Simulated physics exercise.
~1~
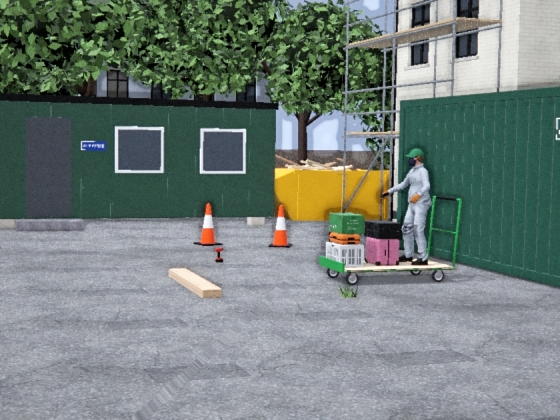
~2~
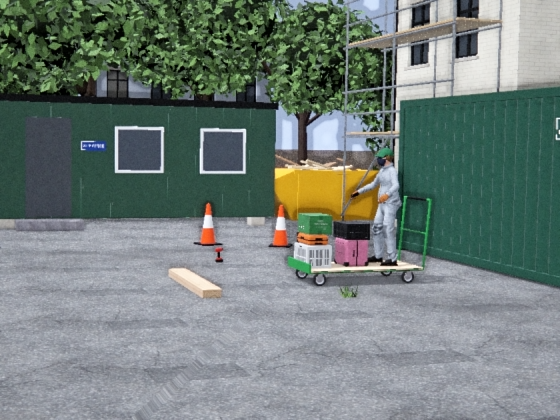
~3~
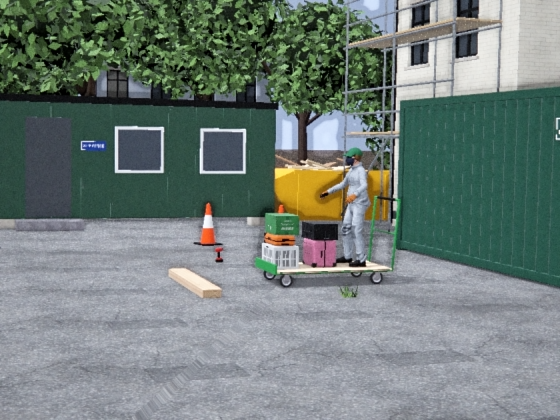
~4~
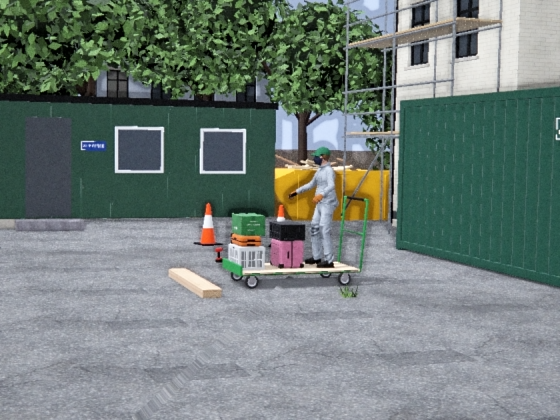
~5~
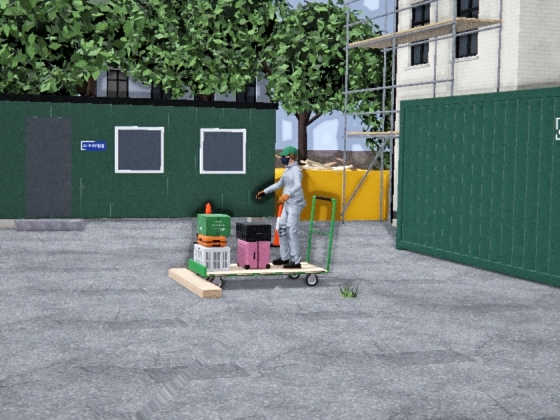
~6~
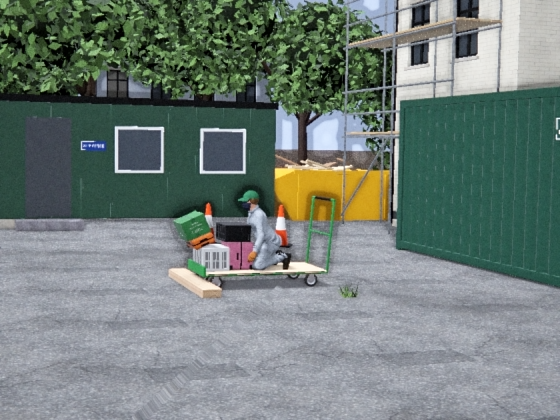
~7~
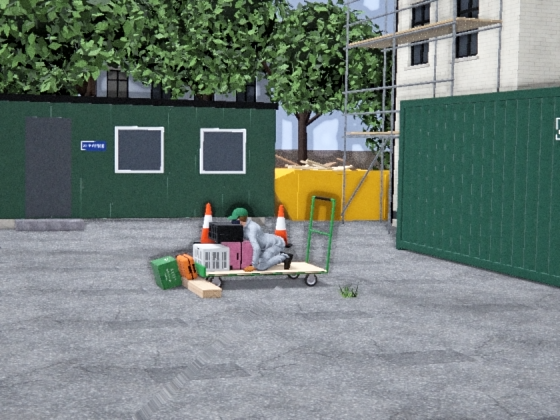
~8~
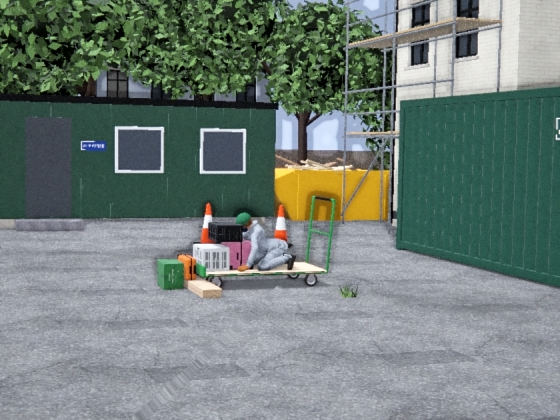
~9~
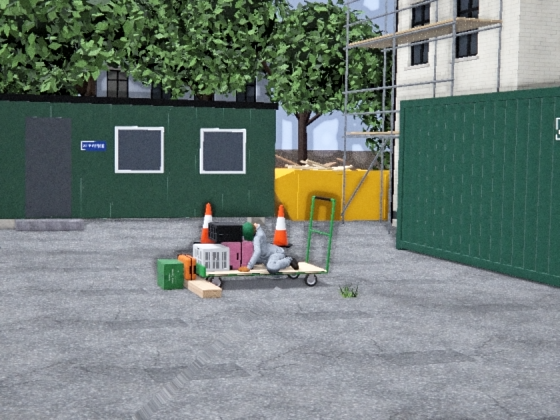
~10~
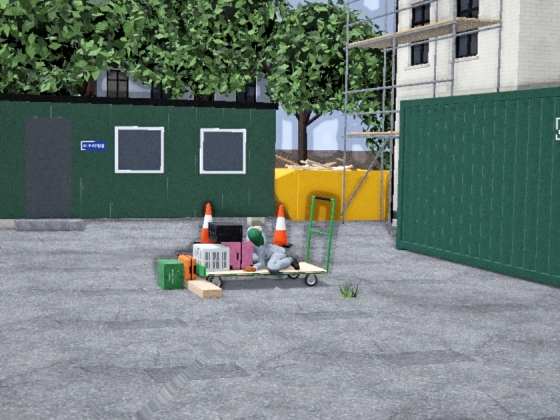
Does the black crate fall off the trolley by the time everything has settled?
No, the black crate stays on the deck of the trolley. The green carton and the orange suitcase are the ones that end up on the ground.
